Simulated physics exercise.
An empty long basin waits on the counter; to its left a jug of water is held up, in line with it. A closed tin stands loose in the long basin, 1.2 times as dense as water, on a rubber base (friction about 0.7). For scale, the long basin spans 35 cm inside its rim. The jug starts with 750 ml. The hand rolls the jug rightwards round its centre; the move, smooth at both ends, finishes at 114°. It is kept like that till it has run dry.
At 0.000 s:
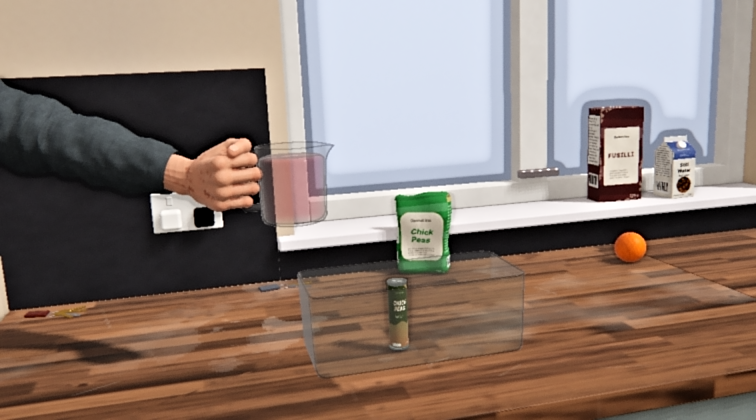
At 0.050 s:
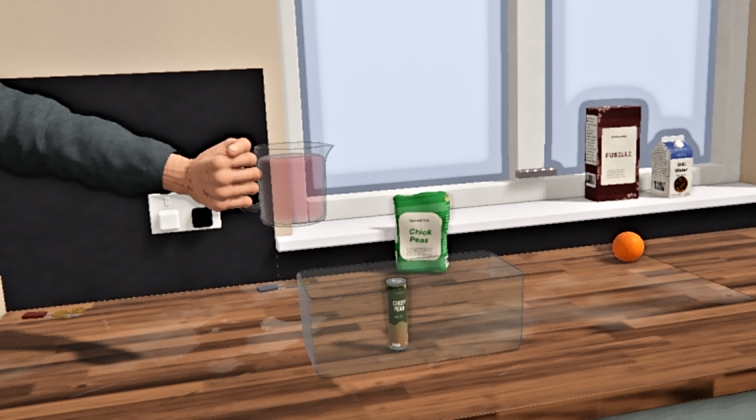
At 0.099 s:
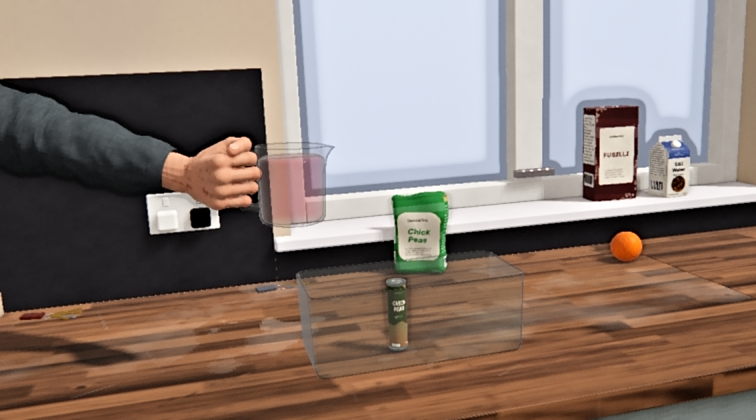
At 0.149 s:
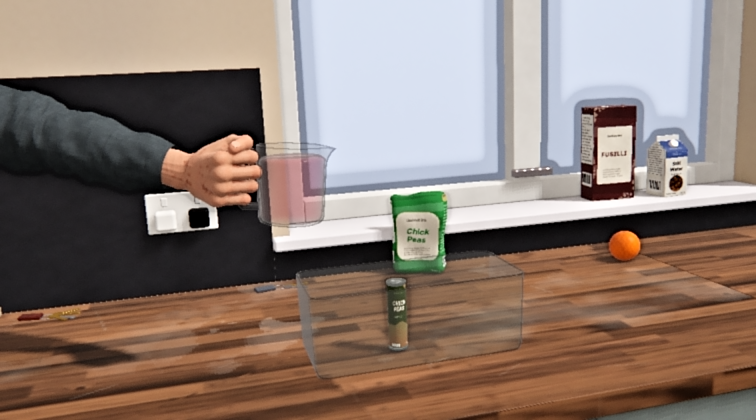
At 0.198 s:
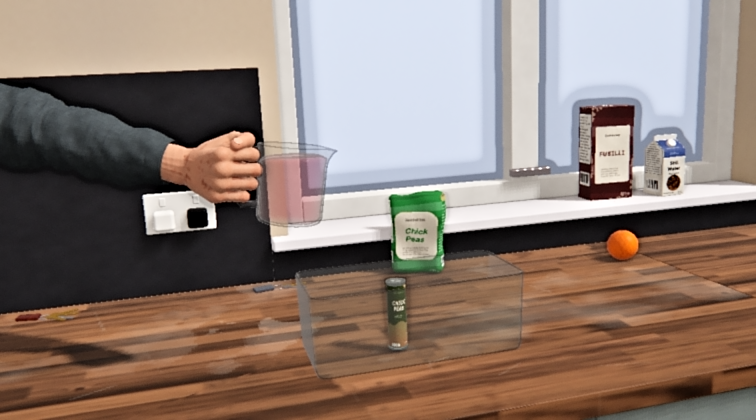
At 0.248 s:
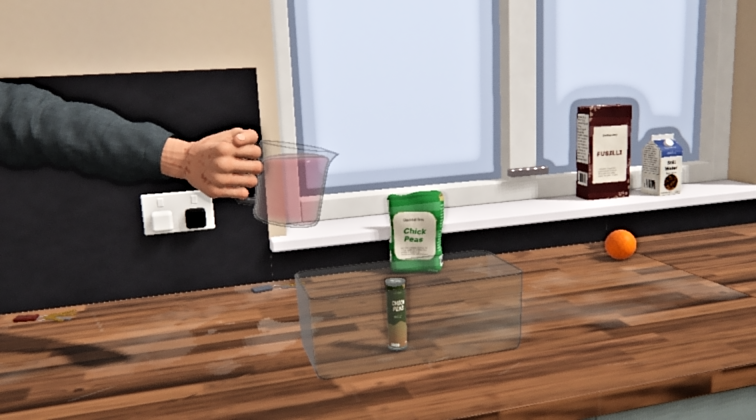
A hand holding up a jug of pink liquid, slowly tilting it slightly rightwards beside a clear basin with a tin inside.
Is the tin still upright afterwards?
It falls.
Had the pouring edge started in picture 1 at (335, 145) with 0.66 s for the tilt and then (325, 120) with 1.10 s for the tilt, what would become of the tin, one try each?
First it falls; then it goes over.
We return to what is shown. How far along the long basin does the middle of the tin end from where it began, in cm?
About 10.5 cm.
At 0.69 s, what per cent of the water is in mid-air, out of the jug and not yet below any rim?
Some 18 per cent.
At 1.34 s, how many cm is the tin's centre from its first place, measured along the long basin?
Some 10 cm.
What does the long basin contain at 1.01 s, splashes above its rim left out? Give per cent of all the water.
About 62 per cent.
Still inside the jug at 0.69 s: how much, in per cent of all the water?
Near 76 in a hundred.
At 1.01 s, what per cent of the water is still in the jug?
Some 18 per cent.
Then, 0.69 s in, the tilt is 69° and 76 per cent is still to pour; the tin stands where it began.
Then, 1.01 s in, the tilt is 106° and 18 per cent is still to pour; the tin stands 1 cm from where it began.
Then, 1.34 s in, the tilt is 114° and 0 per cent is still to pour; the tin lies on its side.
Then, 1.71 s in, the tilt is 114° and 0 per cent is still to pour; the tin lies on its side.
Finally, the tin lies on its side.
